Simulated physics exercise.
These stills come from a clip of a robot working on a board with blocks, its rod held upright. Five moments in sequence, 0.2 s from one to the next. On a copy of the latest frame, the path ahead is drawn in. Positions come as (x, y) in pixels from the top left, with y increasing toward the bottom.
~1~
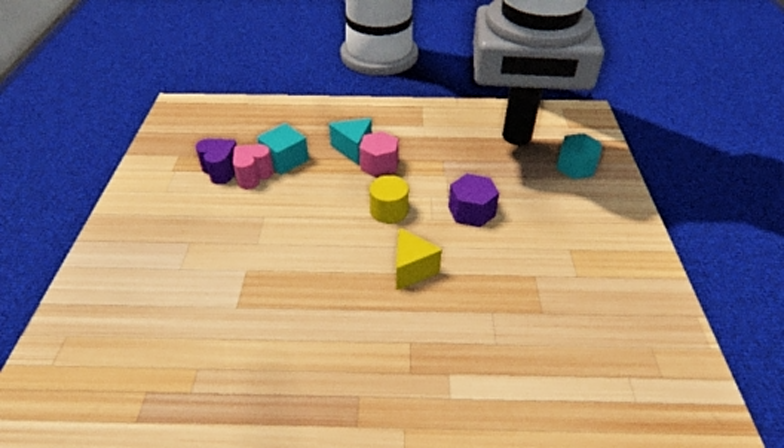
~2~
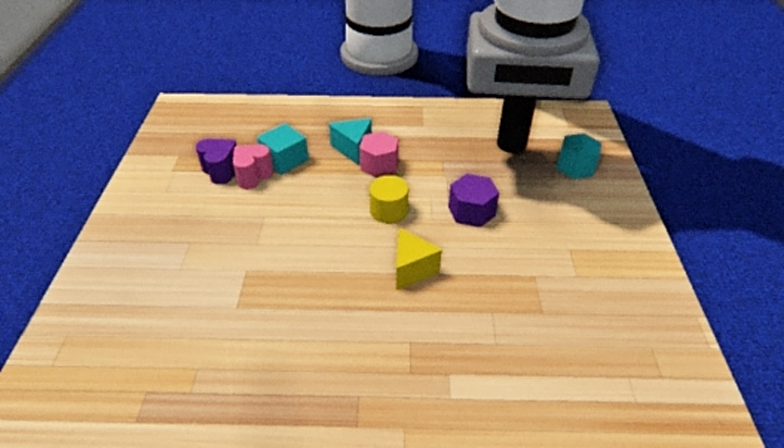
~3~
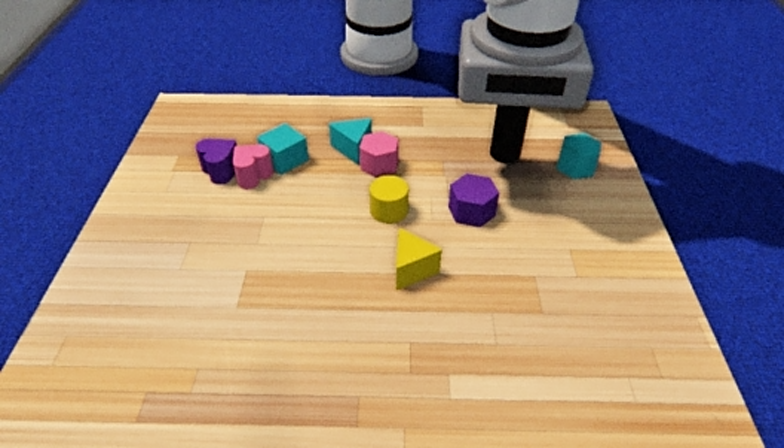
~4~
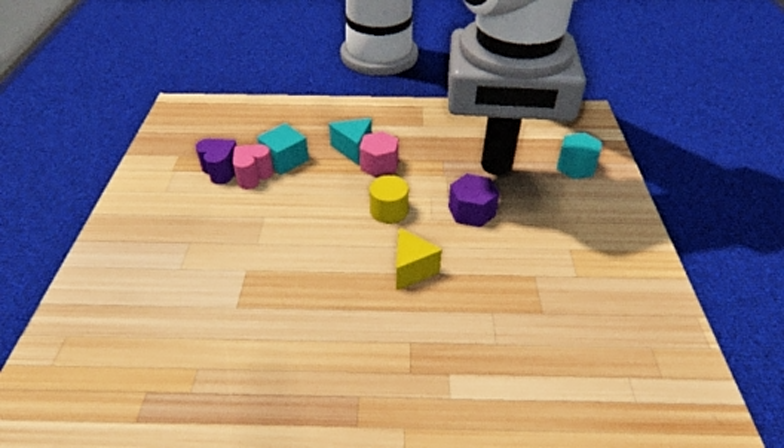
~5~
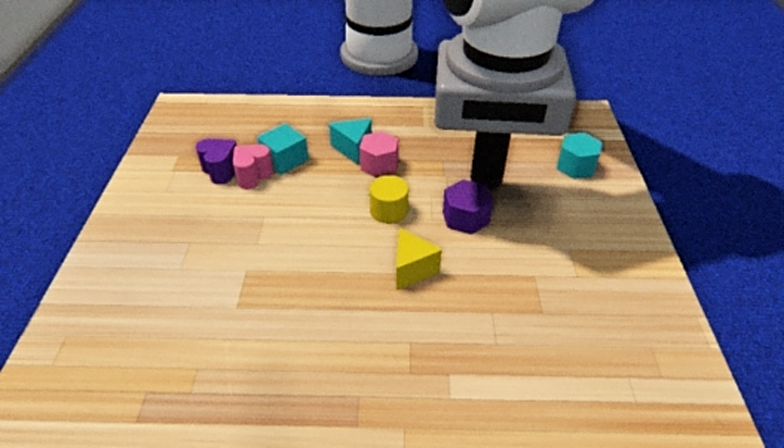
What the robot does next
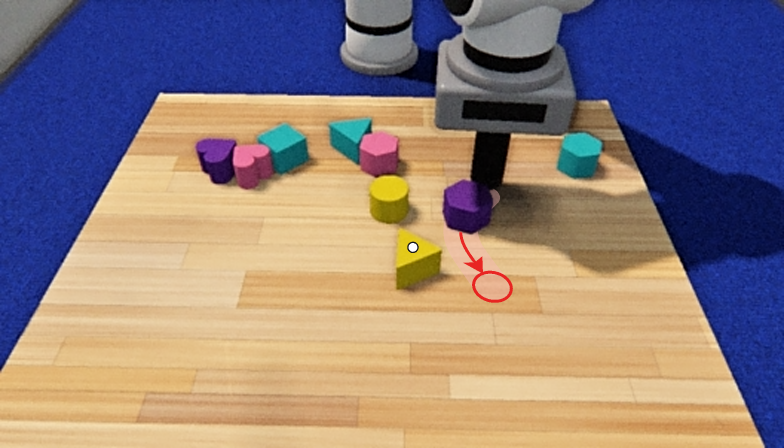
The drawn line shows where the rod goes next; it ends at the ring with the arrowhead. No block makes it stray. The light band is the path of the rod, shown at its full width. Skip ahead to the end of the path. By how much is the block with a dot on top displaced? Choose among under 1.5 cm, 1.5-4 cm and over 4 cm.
It shifts 1.5 to 4 cm.
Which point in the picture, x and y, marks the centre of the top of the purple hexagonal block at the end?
My best guess is (436, 245).
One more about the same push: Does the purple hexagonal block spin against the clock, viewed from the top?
The answer is no.
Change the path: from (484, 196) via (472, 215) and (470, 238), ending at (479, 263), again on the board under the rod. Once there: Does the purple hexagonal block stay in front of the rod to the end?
My answer is no.
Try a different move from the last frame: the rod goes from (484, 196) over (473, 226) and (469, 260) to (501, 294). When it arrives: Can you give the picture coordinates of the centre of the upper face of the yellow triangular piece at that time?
Top centre: (393, 258).
Path on the board, from (484, 196) by way of (463, 221) and (468, 253) to (492, 286); the dot is on the yellow triangular piece.
On the path given first. One third of the way, rod at (465, 205); purple hexagonal block at (441, 218).
Two thirds of the way, rod at (471, 238); yellow triangular piece at (399, 258), turned 30° clockwise; purple hexagonal block at (436, 245), turned 45° clockwise.
At the end, rod at (495, 271); yellow circle in place; yellow triangular piece at (399, 259), turned 30° clockwise; purple hexagonal block at (436, 245), turned 50° clockwise.
